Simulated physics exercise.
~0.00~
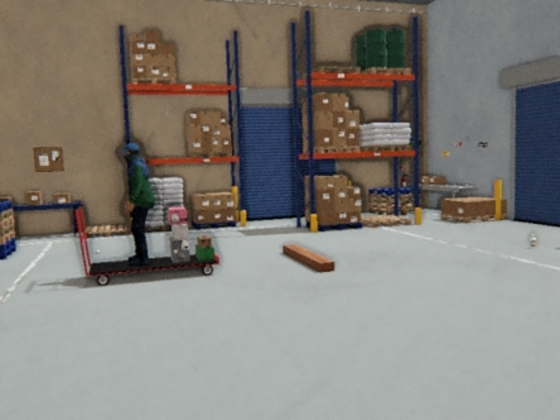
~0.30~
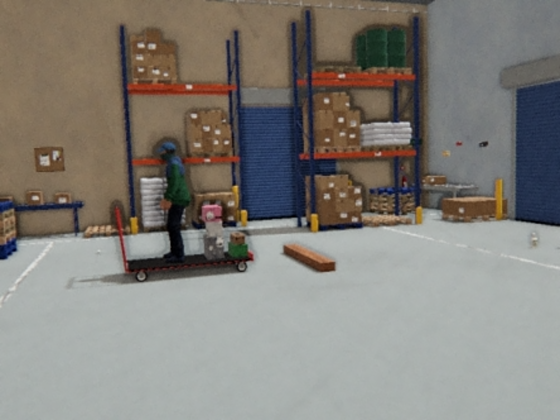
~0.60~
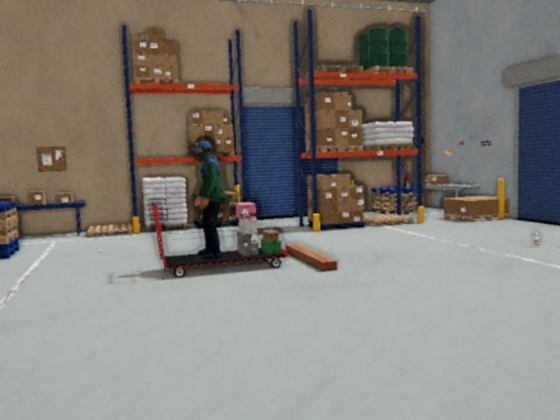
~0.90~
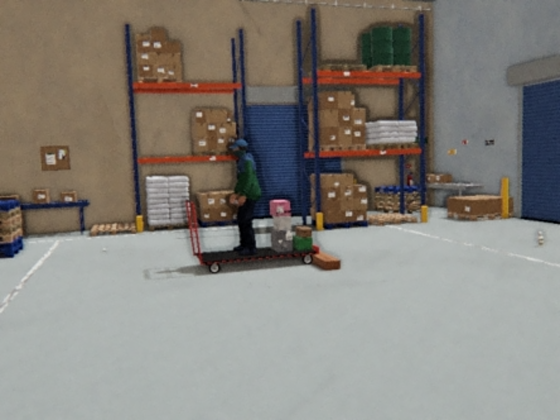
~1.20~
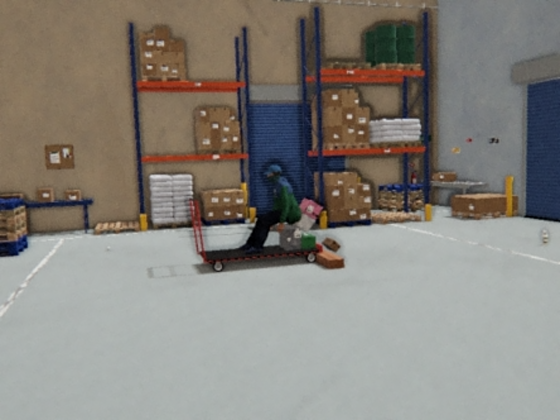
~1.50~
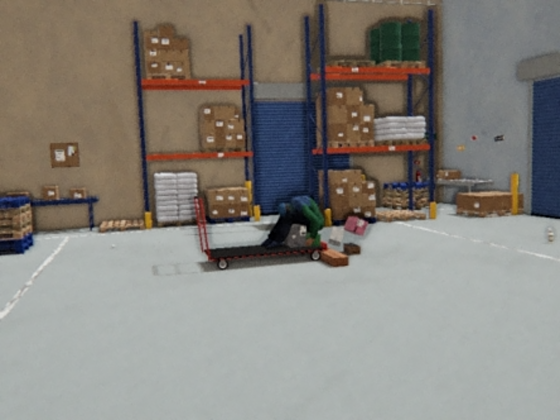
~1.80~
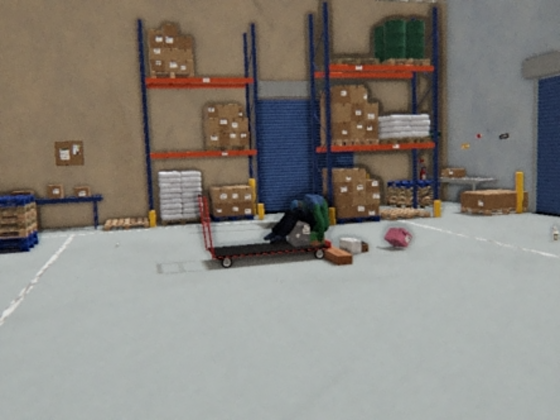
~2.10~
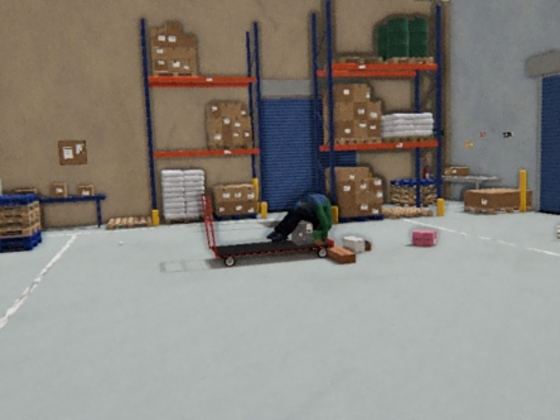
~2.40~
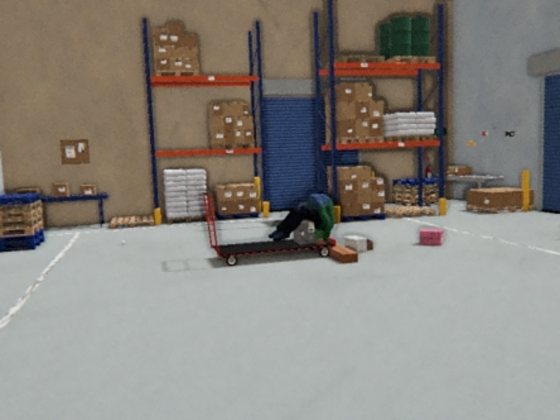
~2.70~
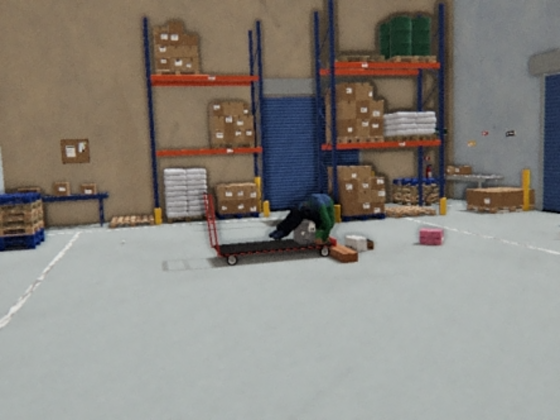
In a warehouse, a person rode standing on a flat trolley rolling right until it stopped against a low kerb, then pitched forward and ended folded over the front end, while a pink parcel, a white one and a brown box tumbled off ahead.
